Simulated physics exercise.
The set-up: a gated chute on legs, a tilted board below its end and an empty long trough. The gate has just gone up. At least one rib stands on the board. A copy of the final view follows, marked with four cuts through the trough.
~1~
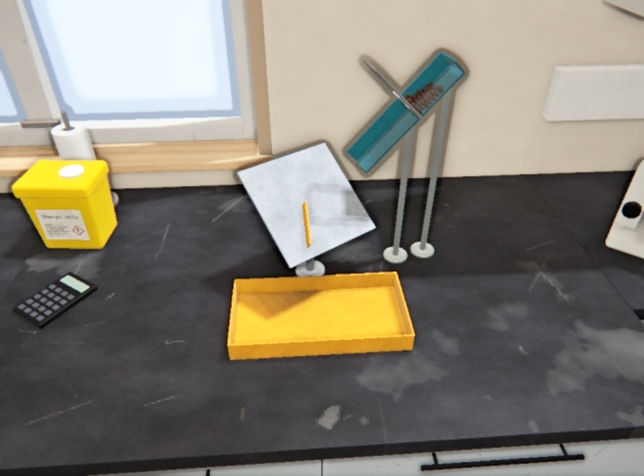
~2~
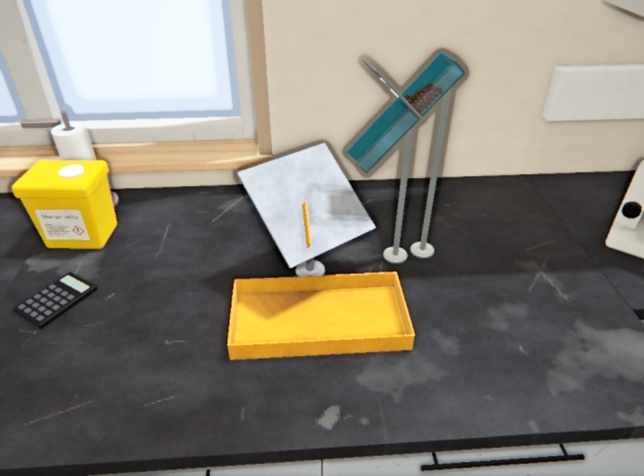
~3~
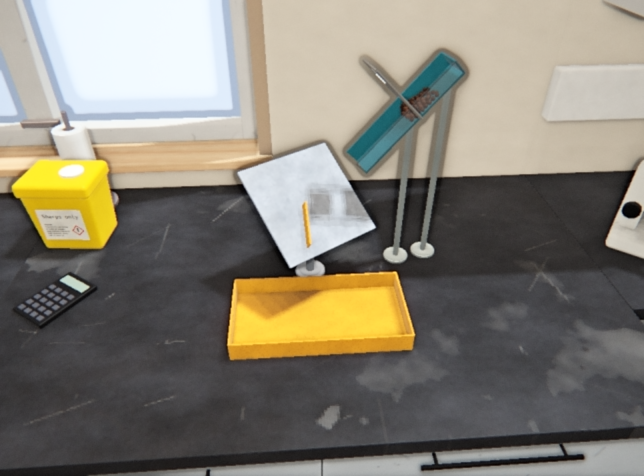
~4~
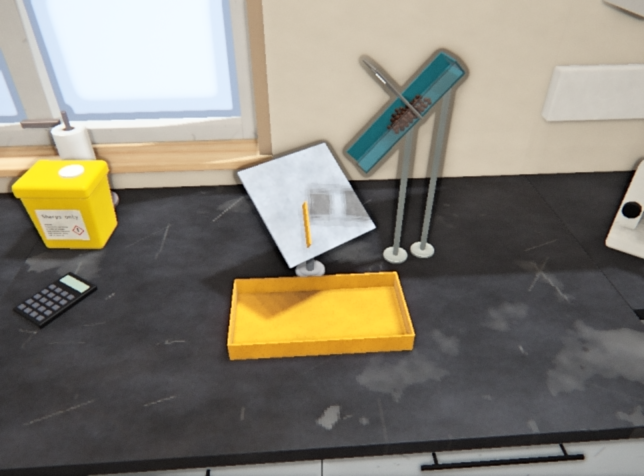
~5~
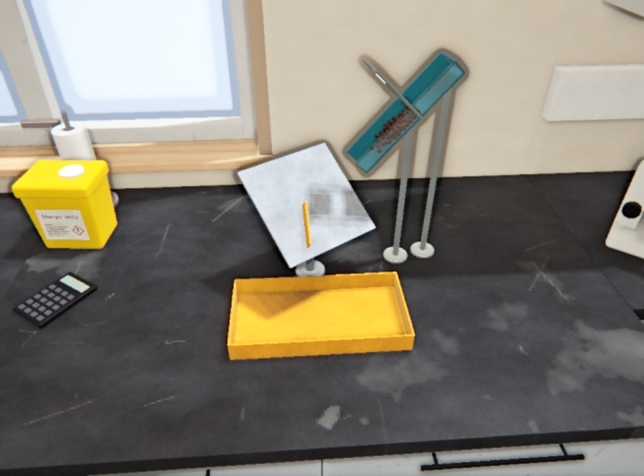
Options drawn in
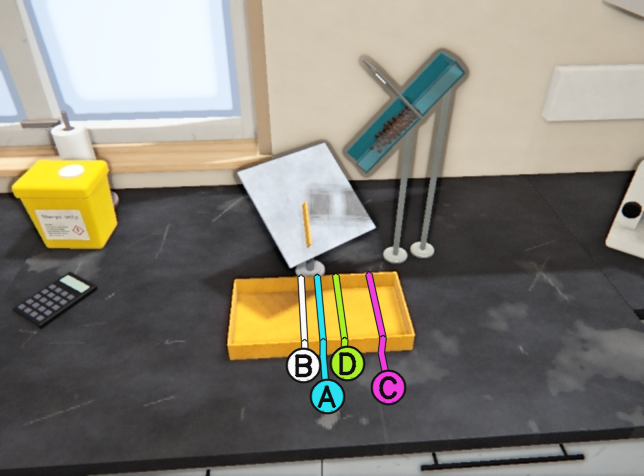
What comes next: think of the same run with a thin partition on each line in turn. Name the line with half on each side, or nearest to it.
Use line D.
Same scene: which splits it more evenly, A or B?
That is line A.
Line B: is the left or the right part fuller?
More lands on the right.
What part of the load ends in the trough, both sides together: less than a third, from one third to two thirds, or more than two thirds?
More than two thirds.
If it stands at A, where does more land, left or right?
Right.
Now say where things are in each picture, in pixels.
The first picture shows load behind the gate (421, 97), allspice berries; lip of the chute (361, 167), sloping fairly steeply.
The second picture shows middle of the board (309, 201), tilted fairly steeply; middle of its low edge (336, 246); of its high edge (283, 157).
The third picture shows front corners of the trough (228, 345) and (414, 335), empty; front of the load (403, 113).
The fourth picture shows middle of the load (407, 113); its front (389, 127), roughly a third of the way to the lip; rib from (306, 201) to (311, 244).
The fifth picture shows middle of the load (394, 125); its front (372, 148), roughly two thirds of the way to the lip.
On the marked copy, line A crosses the front rim at (323, 340); line B crosses the front rim at (304, 341); line C crosses the front rim at (382, 337); line D crosses the front rim at (344, 339).
For line A, of what is caught, roughly a quarter on the left of the divider, the larger part on the right.
For line B, of what is caught, just a few on the left of the divider, almost all on the right.
For line C, of what is caught, the larger part on the left of the divider, about a tenth on the right.
For line D, of what is caught, roughly half on the left of the divider, roughly half on the right.
